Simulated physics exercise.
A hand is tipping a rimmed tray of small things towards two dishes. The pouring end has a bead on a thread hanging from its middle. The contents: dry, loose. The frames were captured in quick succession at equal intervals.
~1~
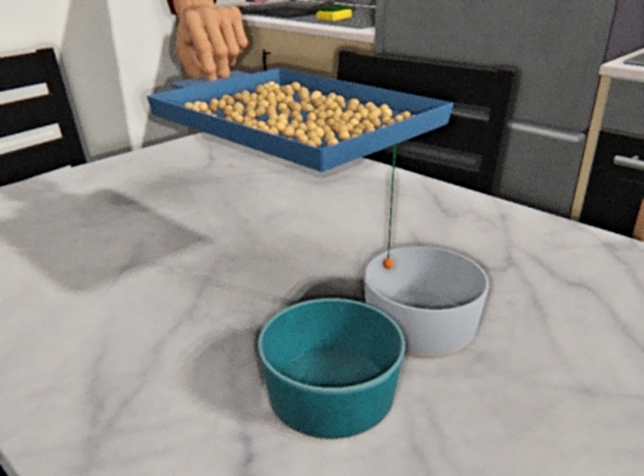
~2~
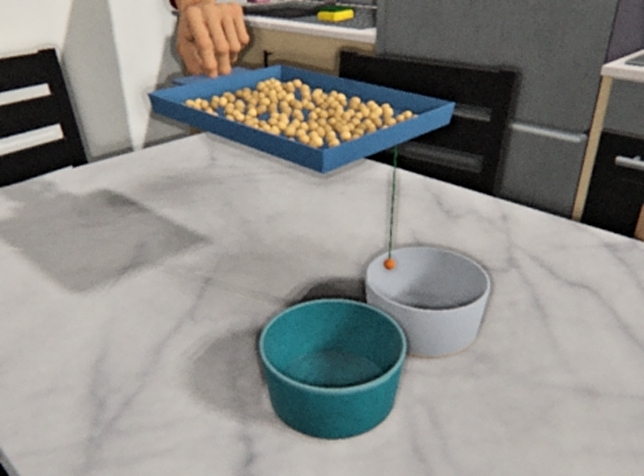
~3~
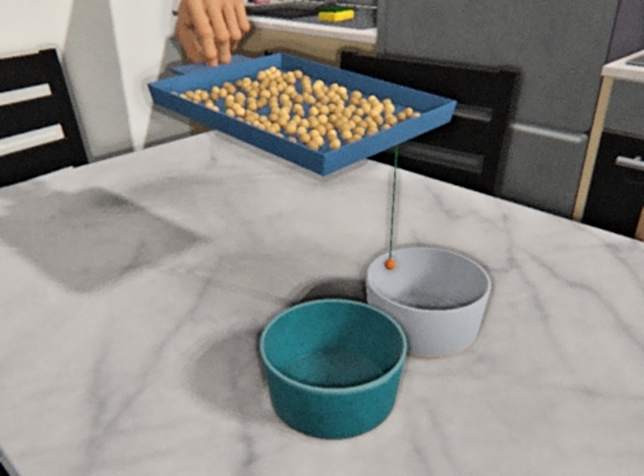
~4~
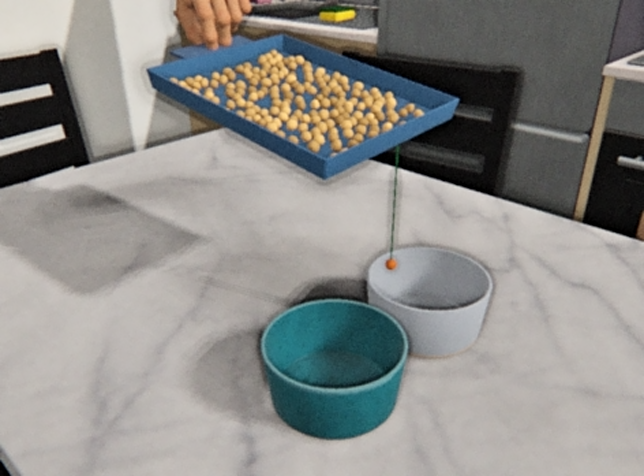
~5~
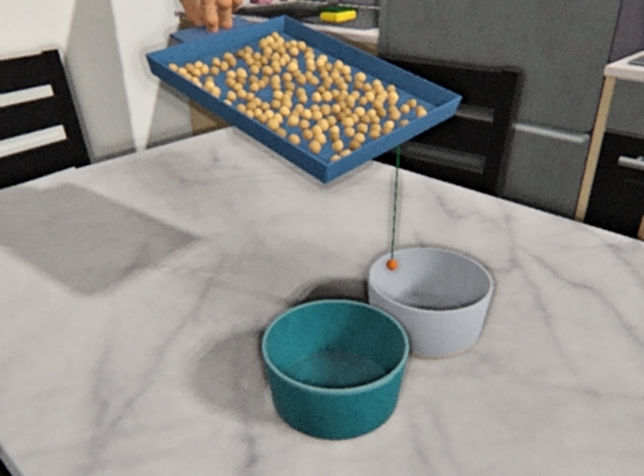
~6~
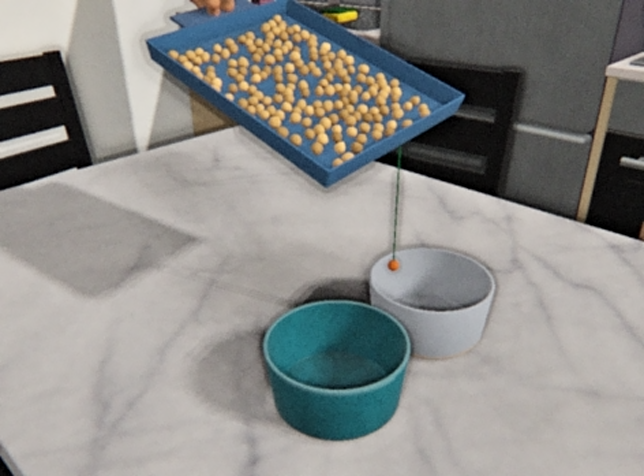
At first, a hand holds a blue rimmed tray of dried chickpeas almost level above a teal bowl and a pale grey bowl on a marble table. Then the hand gradually raises the far end, tilting the tray toward its lower left front corner, while the orange bead hangs nearly still on its thread.
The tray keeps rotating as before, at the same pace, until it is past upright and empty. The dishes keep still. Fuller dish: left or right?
Oh, the winner here is the left dish, by the look of it.
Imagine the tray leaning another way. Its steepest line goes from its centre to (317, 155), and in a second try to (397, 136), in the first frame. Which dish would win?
Try 1: The left-side dish; try 2: The right-side dish.
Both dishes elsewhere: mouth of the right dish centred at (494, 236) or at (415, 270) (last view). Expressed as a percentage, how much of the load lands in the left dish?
Roughly 20 per cent, and 60 per cent.
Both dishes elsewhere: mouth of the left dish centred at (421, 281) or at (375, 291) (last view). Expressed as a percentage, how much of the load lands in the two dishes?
Well, you'd get about 10 per cent and then about 40 per cent.
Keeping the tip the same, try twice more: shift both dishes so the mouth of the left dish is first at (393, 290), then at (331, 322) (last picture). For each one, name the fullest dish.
Well, the first try goes to the leftward dish and the second to the leftward dish.
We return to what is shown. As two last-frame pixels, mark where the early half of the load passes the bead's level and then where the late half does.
Earlier half at (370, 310), later half at (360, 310).
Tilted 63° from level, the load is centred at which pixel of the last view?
Roughly (340, 112).
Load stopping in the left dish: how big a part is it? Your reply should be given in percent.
Roughly 70 percent.
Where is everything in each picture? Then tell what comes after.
Corners of the pouring end near (322, 148) and (449, 103), level; middle of the load near (296, 116), dried chickpeas; left dish near (387, 396); right dish near (476, 320); bead on its thread near (388, 264), in the first frame.
Corners of the pouring end near (323, 149) and (450, 103), level; middle of the load near (297, 114), in the second frame.
Corners of the pouring end near (324, 153) and (452, 102), tipped barely, lowest at the left corner; middle of the load near (298, 109), in the third frame.
Corners of the pouring end near (326, 157) and (454, 99), tipped a little, lowest at the left corner; middle of the load near (299, 101), in the fourth frame.
Corners of the pouring end near (327, 163) and (457, 97), tipped a little, lowest at the left corner; middle of the load near (300, 93), in the fifth frame.
Corners of the pouring end near (329, 168) and (460, 95), tipped clearly, lowest at the left corner; middle of the load near (303, 86); left dish near (392, 398); right dish near (482, 322), in the sixth frame.
Shortly afterwards, tray tipped steeply; the whole lot on the tray.
Next, tray tipped right over; all but a few on the tray; only a few in the left dish; only a few outside both.
Some moments later, tray tipped past a quarter turn; near two thirds in the left dish; a little in the right dish; near a quarter outside both.
In the end, tray tipped past a quarter turn; near two thirds in the left dish; a little in the right dish; near a quarter outside both.
